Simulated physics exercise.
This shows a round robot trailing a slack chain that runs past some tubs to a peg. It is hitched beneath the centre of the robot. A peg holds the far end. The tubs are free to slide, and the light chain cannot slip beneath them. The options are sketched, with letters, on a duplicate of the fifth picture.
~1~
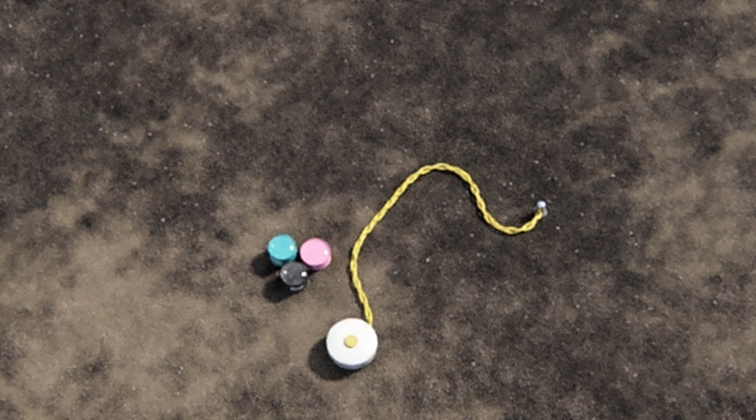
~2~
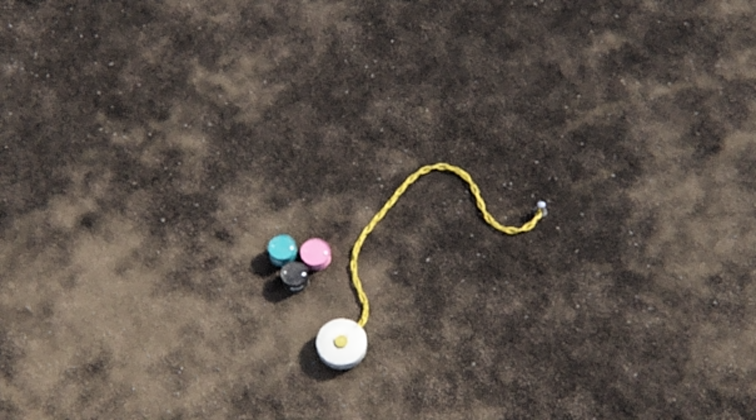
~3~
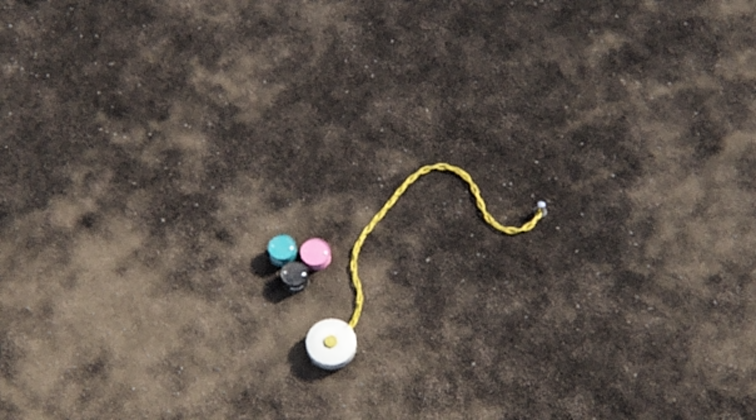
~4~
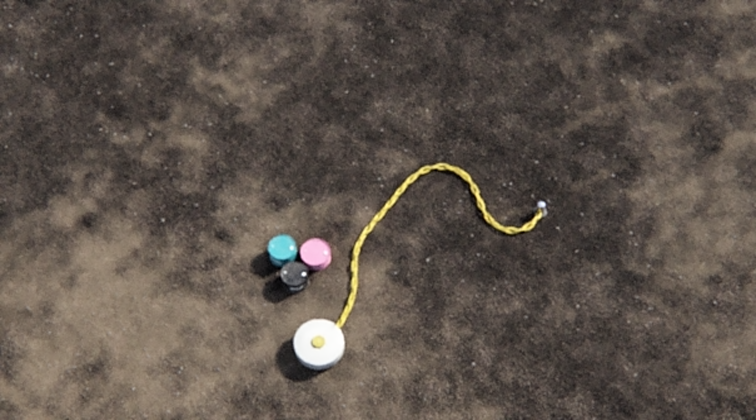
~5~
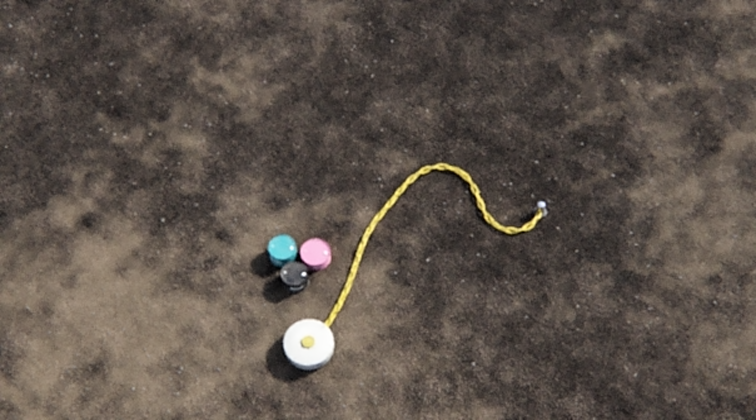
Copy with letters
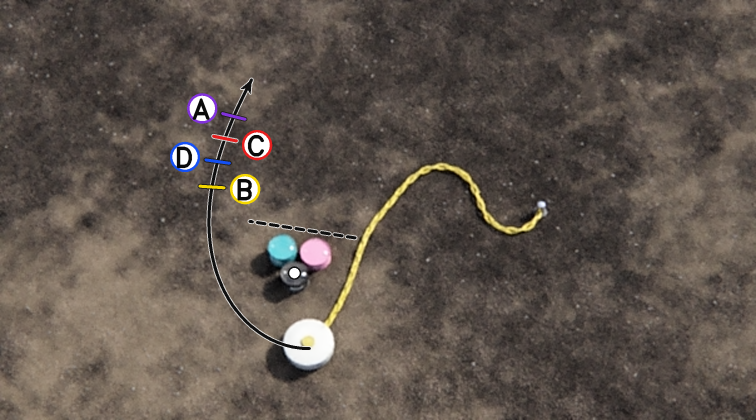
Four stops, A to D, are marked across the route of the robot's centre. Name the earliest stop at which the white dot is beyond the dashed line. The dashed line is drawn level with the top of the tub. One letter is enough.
Up to mark C.
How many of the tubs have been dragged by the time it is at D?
By then, three.
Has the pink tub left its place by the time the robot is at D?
Yes.
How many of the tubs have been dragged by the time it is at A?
By then, three.
On the marked copy, A at (234, 116); B at (212, 187); C at (225, 139); D at (218, 162); the dashed line at (302, 230); the route from (309, 349) via (209, 227) to (252, 80); the white dot at (294, 273).
Following C. Soon after the start, robot (227, 294); black tub (295, 277).
Later, robot (208, 206); black tub (295, 277).
In the end, robot (224, 134); black tub (305, 228); turquoise tub (287, 211); pink tub (332, 236); the dot on the black tub is over the dashed line.
As for the rest, A does it too, but is farther than needed; B leaves the dotted tub short, at (298, 266); D leaves the dotted tub short, at (300, 246).
